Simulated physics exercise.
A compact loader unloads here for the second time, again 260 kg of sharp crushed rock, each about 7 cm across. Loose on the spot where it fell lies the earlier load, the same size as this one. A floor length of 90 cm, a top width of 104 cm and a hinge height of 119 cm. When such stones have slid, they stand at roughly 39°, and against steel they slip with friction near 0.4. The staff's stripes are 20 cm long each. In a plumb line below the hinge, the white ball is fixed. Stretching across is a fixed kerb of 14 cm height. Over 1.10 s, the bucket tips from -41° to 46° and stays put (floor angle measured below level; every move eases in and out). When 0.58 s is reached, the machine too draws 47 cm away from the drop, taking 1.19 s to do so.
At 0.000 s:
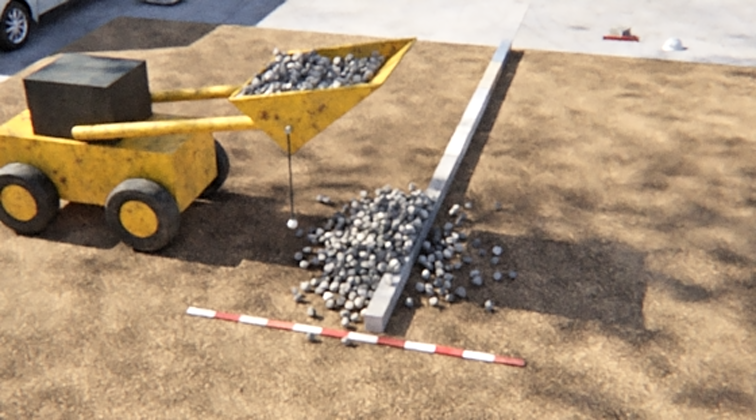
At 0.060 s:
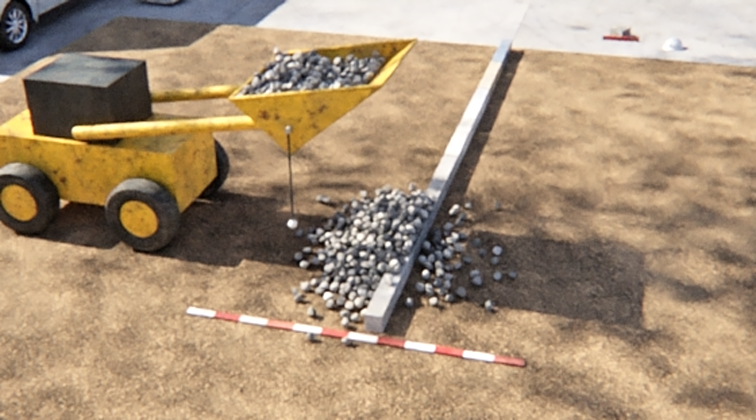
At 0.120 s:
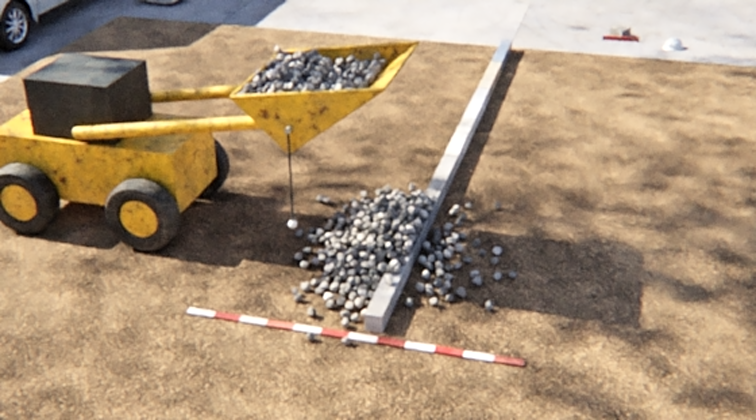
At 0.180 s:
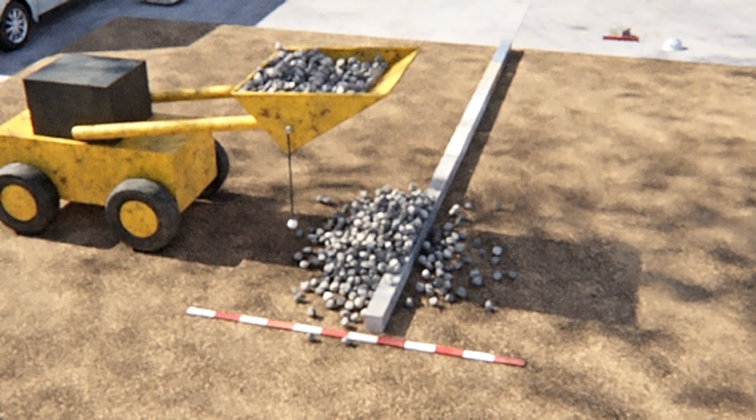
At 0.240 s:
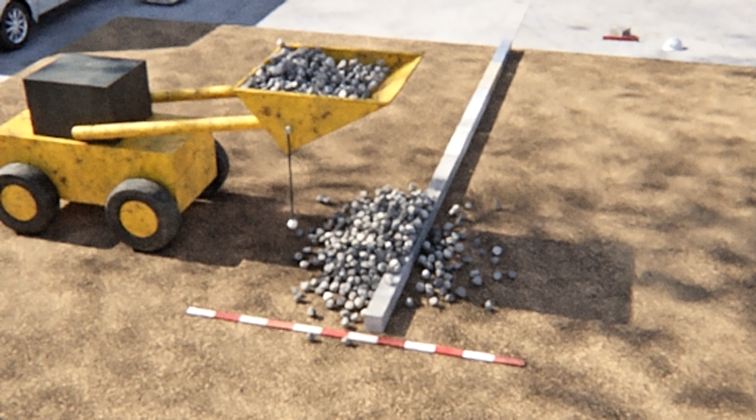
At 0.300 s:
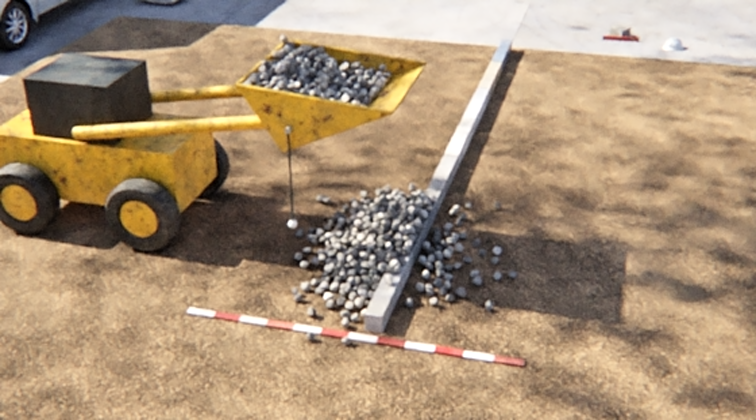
Dirt lot beside paving, a yellow loader gradually tipping its raised, stone-filled bucket forward near a still rock pile straddling a kerb.
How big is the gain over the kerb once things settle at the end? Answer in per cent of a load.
The gain is about 8 per cent of a load.
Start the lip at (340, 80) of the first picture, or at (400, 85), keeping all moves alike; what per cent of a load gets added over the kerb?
0 % and 25 %.
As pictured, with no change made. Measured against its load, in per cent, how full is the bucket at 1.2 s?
Around 40 in a hundred.
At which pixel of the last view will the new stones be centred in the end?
They settle centred around (355, 227).
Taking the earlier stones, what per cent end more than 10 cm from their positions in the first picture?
Close to 5 per cent.
After 0.8 s the floor is at 32°; in per cent of one load, 100 in the bucket, 92 on this side of the kerb, 8 over the kerb; the foremost stones are at (494, 262).
After 1.2 s the floor is at 46°; in per cent of one load, 38 in the bucket, 154 on this side of the kerb, 8 over the kerb; the foremost stones are at (494, 262).
After 2.2 s the floor is at 46°; in per cent of one load, 0 in the bucket, 183 on this side of the kerb, 17 over the kerb; the foremost stones are at (502, 268).
After 4.7 s the floor is at 46°; in per cent of one load, 0 in the bucket, 183 on this side of the kerb, 17 over the kerb; the foremost stones are at (502, 268). Net gain over the kerb, 8.
